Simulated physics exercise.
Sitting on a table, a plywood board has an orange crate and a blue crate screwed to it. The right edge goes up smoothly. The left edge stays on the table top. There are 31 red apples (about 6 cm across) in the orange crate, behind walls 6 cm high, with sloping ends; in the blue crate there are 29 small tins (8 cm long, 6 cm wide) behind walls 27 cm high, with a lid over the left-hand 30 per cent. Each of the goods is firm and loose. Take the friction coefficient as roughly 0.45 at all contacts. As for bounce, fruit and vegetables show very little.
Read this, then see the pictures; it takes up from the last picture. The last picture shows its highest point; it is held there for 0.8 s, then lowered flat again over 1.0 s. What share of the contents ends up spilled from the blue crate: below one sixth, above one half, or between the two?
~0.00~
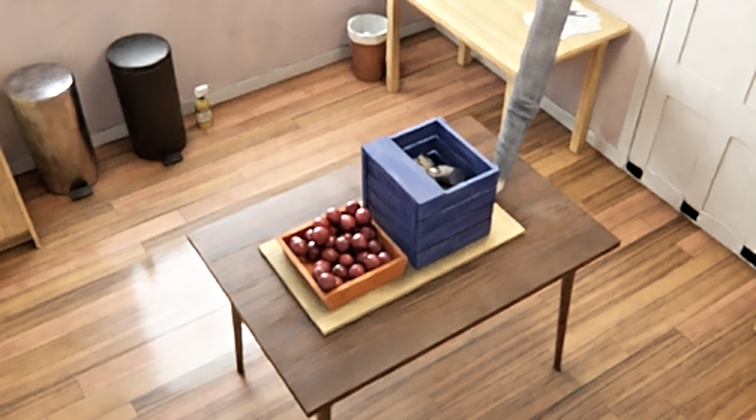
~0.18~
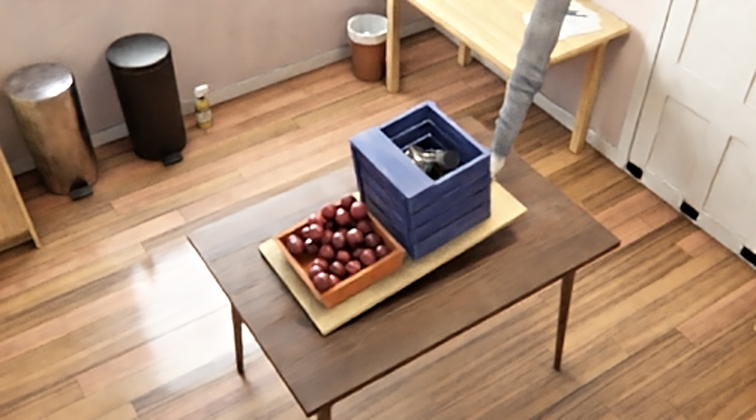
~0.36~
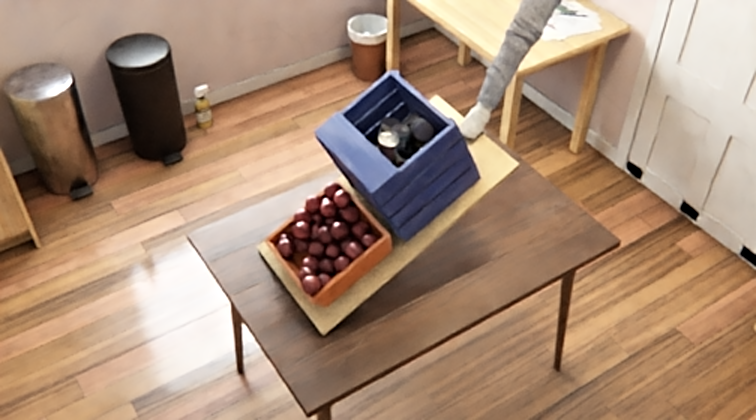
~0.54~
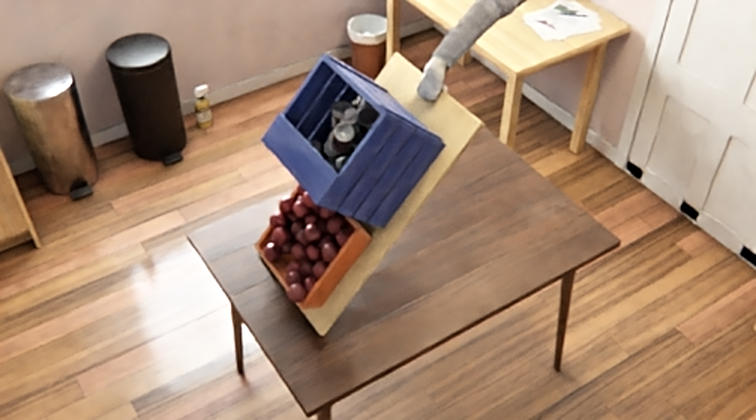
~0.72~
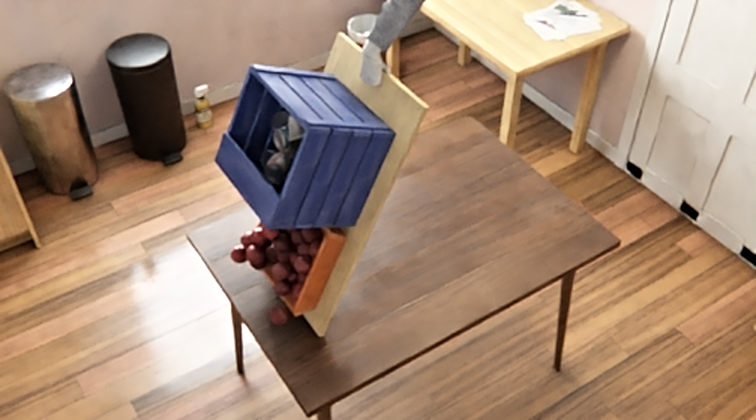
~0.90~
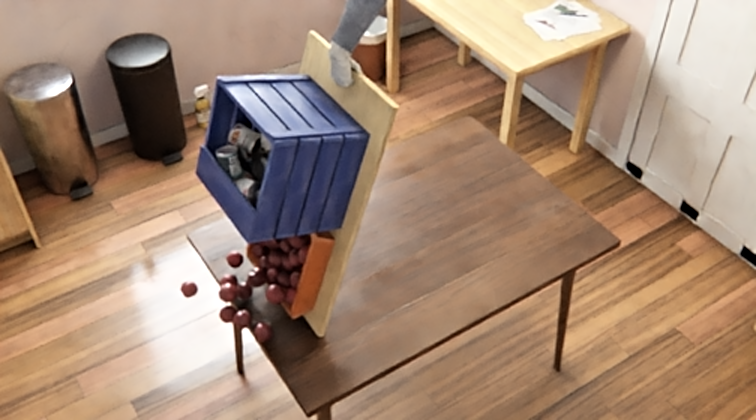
The blue crate spills below one sixth of its contents.
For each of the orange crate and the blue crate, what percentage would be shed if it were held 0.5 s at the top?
In that case you'd see orange crate shed 80 percent of its load and blue crate shed 0 percent.
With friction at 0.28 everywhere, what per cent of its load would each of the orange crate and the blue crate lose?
That would cost the orange crate 90 and the blue crate 0 per cent of the load.
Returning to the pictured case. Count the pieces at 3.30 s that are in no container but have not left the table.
Roughly 6.
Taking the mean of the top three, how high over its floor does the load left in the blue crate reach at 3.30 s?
Near 18 centimetres, I'd say.
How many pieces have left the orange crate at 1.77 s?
Estimate for the orange crate by then: Some 25 out.
After 1.28 s, tilt 71°; 18 of 31 out of the orange crate and 1 of 29 out of the blue crate.
After 1.77 s, tilt 70°; 23 of 31 out of the orange crate and 1 of 29 out of the blue crate.
After 2.44 s, tilt 12°; 25 of 31 out of the orange crate and 1 of 29 out of the blue crate.
Outcome (at 3.30 s), 25 of 31 out of the orange crate and 1 of 29 out of the blue crate. Asked share, 1 of 29, 3 per cent.
